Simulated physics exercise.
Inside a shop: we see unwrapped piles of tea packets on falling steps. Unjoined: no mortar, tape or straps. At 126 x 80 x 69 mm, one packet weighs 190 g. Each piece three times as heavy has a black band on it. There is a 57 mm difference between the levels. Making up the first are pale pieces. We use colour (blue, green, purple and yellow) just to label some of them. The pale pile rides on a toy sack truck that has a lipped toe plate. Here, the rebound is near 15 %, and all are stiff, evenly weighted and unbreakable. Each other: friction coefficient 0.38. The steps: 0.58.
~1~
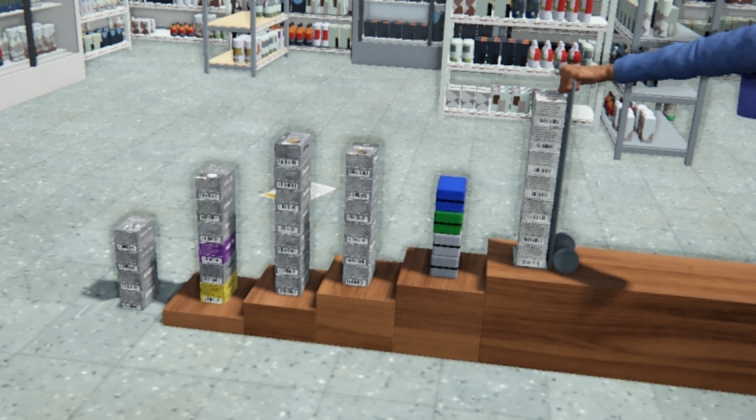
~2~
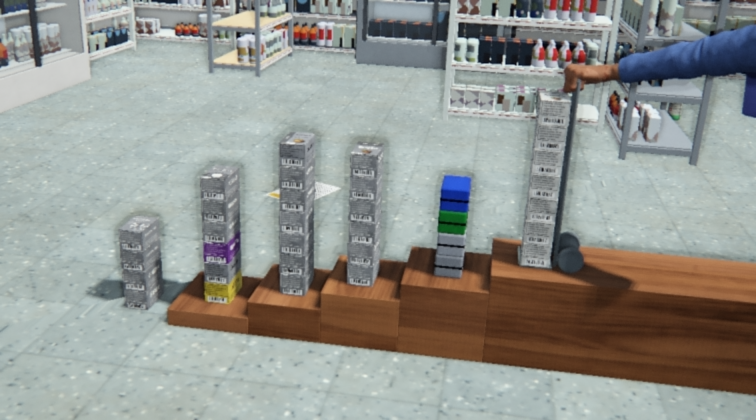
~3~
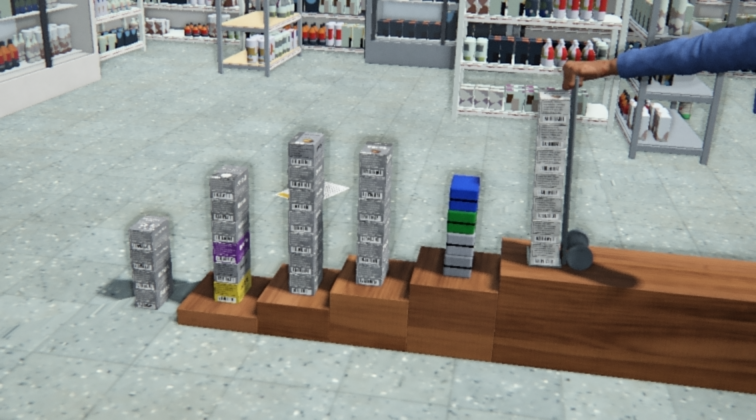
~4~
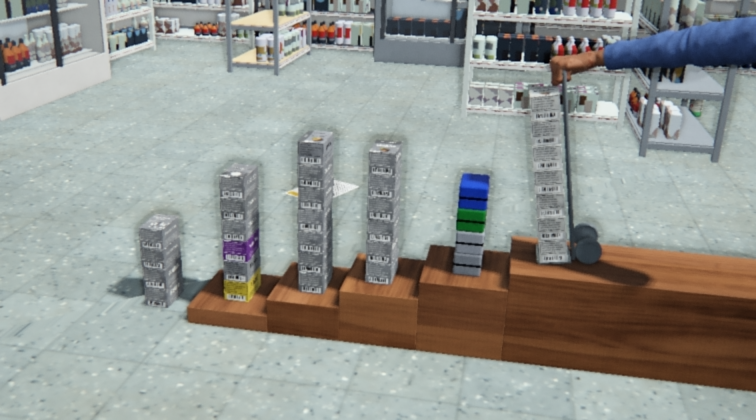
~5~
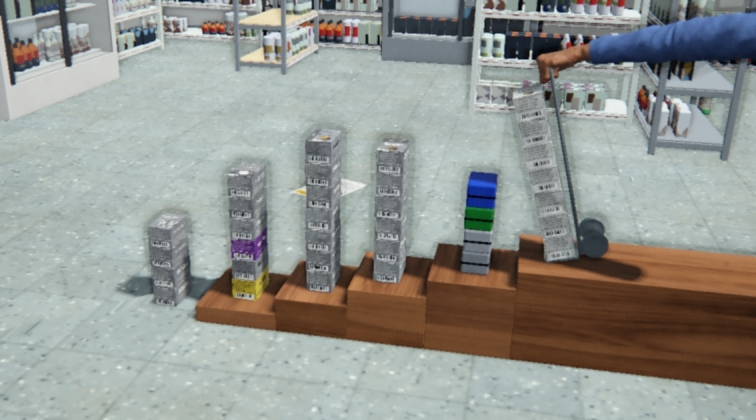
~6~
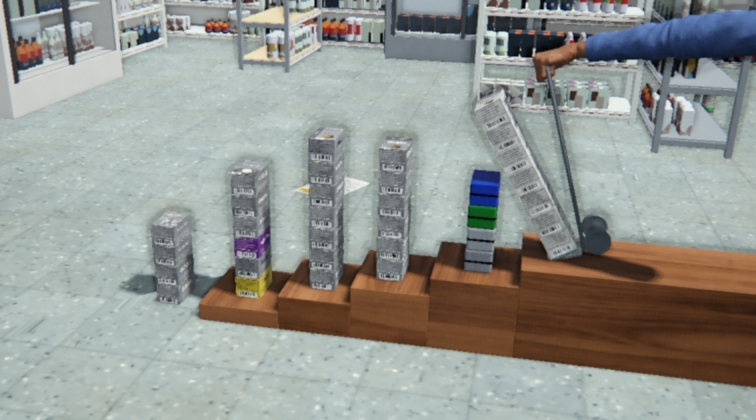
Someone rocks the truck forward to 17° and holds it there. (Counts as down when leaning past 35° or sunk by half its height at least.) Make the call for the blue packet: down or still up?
My call: Still up.
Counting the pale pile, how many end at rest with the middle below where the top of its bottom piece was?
The count is 3.
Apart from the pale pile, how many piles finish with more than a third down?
Counted up, you get 4.
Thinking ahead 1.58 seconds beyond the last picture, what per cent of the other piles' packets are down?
60 percent by then.
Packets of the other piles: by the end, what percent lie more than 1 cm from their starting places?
It comes to 70 percent shifted.
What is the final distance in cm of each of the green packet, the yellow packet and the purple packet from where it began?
The green one ends 2 cm from where it began, the yellow one 0 cm, and the purple one 26 cm.
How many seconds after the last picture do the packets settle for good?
At around 2.5 s.
Then, 0.38 s later than the last frame, 6 of the pale pile down; none of the 27 other packets down, 6 disturbed; blue packet moved 10 mm.
Then, 1.06 s later than the last frame, 6 of the pale pile down; 9 of the 27 other packets down; blue packet moved 11 mm; purple packet tilted 8°.
Then, 1.58 s later than the last frame, 7 of the pale pile down; 16 of the 27 other packets down; blue packet moved 13 mm; purple packet on its side.
When it is over, 7 of the pale pile down; 17 of the 27 other packets down; blue packet moved 17 mm; purple packet on its side; green packet moved 12 mm. In pixels of the last frame, middles, blue packet near (479, 188), purple packet near (199, 289).
